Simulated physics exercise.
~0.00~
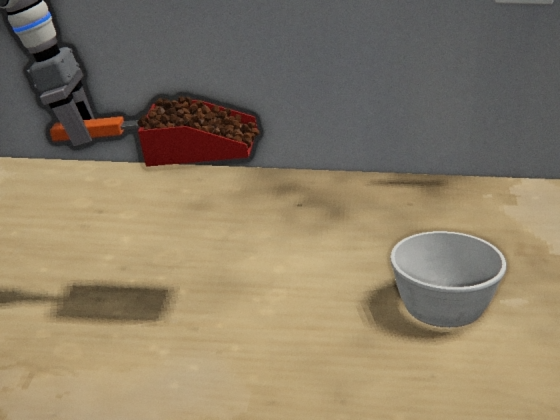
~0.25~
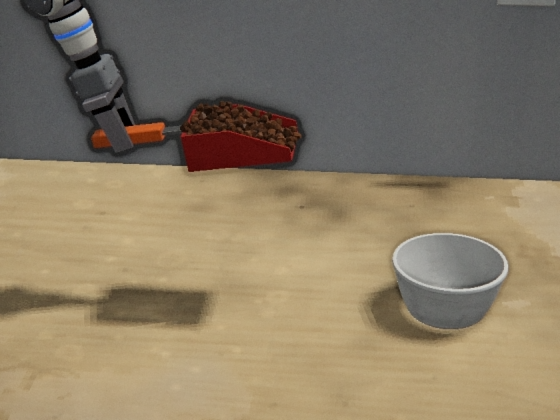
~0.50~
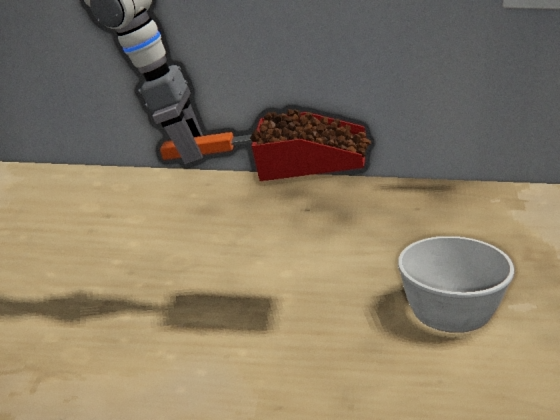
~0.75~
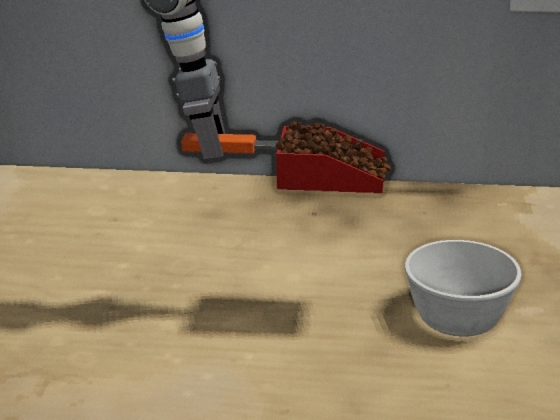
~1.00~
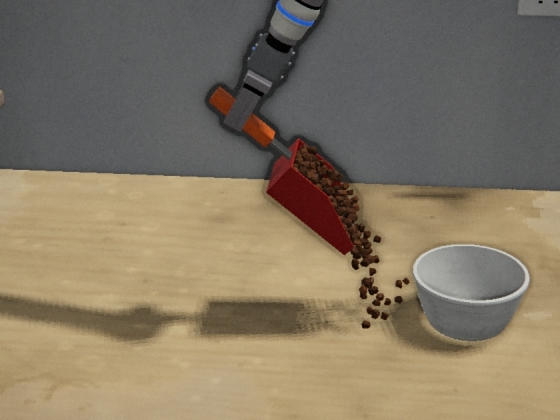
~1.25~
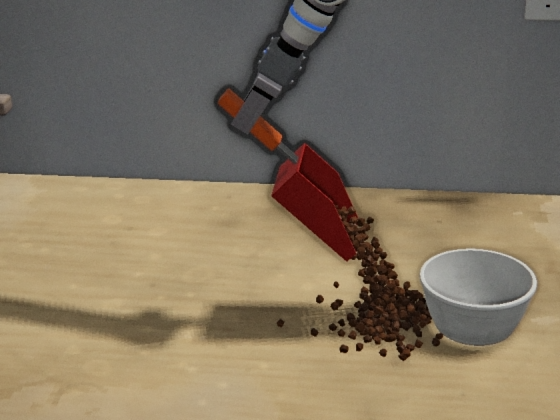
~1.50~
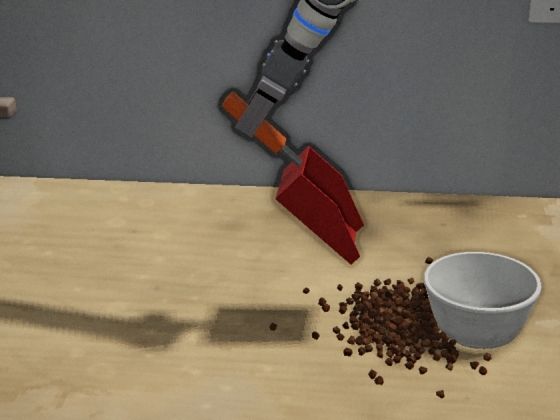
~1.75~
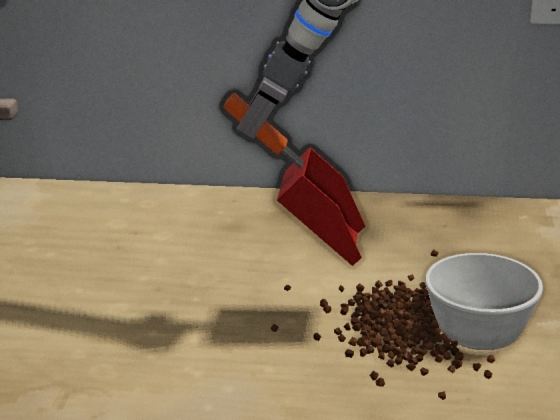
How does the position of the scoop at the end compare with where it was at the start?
The scoop ends up farther to the right and somewhat lower in the view than at the start, closer to the grey bowl.
